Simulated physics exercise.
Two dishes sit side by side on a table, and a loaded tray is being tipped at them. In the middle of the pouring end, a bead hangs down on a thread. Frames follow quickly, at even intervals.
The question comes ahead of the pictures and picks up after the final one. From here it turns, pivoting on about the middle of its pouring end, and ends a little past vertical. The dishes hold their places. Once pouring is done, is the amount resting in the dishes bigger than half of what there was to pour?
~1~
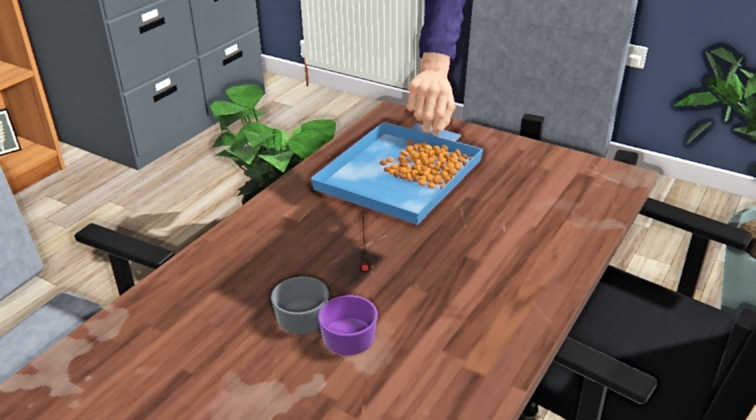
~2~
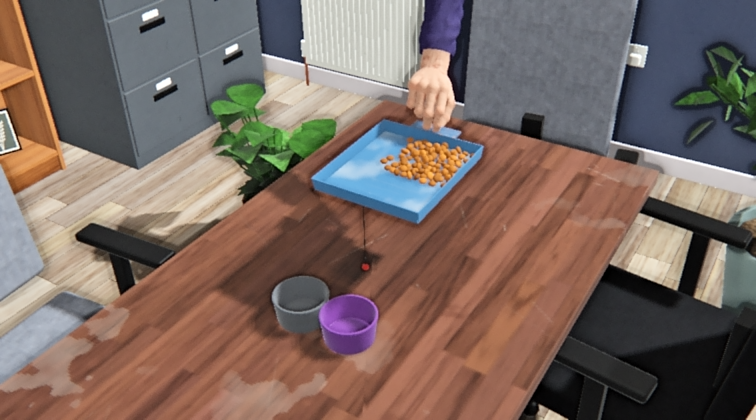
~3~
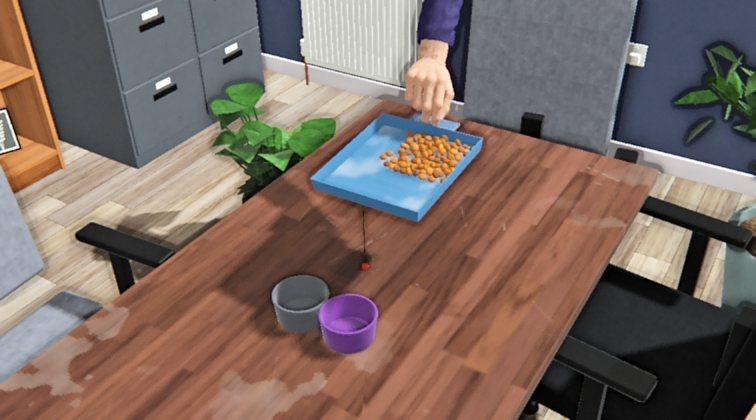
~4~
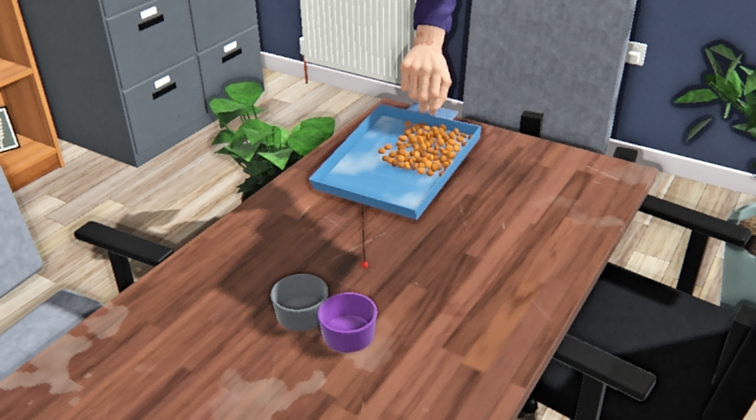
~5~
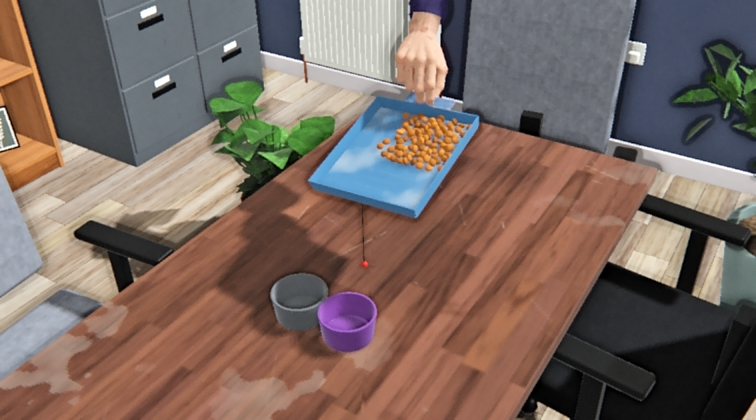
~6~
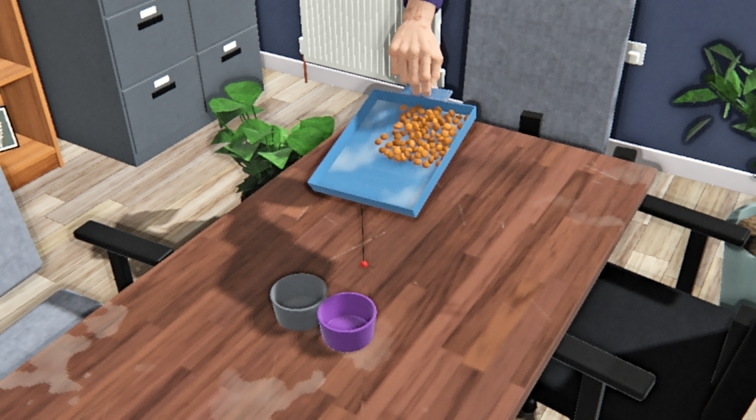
No, it is under half.
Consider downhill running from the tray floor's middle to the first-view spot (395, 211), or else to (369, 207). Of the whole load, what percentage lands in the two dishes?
In turn some 0 and 30 per cent.
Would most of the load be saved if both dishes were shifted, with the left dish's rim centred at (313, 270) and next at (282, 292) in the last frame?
First try: A majority; second try: A minority.
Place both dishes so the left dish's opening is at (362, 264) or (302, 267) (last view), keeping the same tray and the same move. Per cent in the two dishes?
Close to 0 in a hundred first, close to 80 in a hundred second.
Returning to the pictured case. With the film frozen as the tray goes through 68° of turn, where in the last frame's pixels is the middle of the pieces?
Near (342, 195).
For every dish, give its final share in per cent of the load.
10 percent ends in the left dish, 10 percent in the right.
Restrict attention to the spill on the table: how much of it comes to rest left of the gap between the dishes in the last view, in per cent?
Left share: Some 50 per cent.
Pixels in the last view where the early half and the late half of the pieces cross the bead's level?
The first part at (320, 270); the rest at (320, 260).
Shortly afterwards, tray tipped steeply; the bulk on the tray; near a quarter in the air.
Next, tray tipped past a quarter turn; near half on the tray; only a few in the right dish; a little in the left dish; near a third outside both; a little in the air.
Some moments later, tray tipped past a quarter turn; a little in the right dish; a little in the left dish; the bulk outside both.
In the end, tray tipped past a quarter turn; a little in the right dish; a little in the left dish; the bulk outside both.
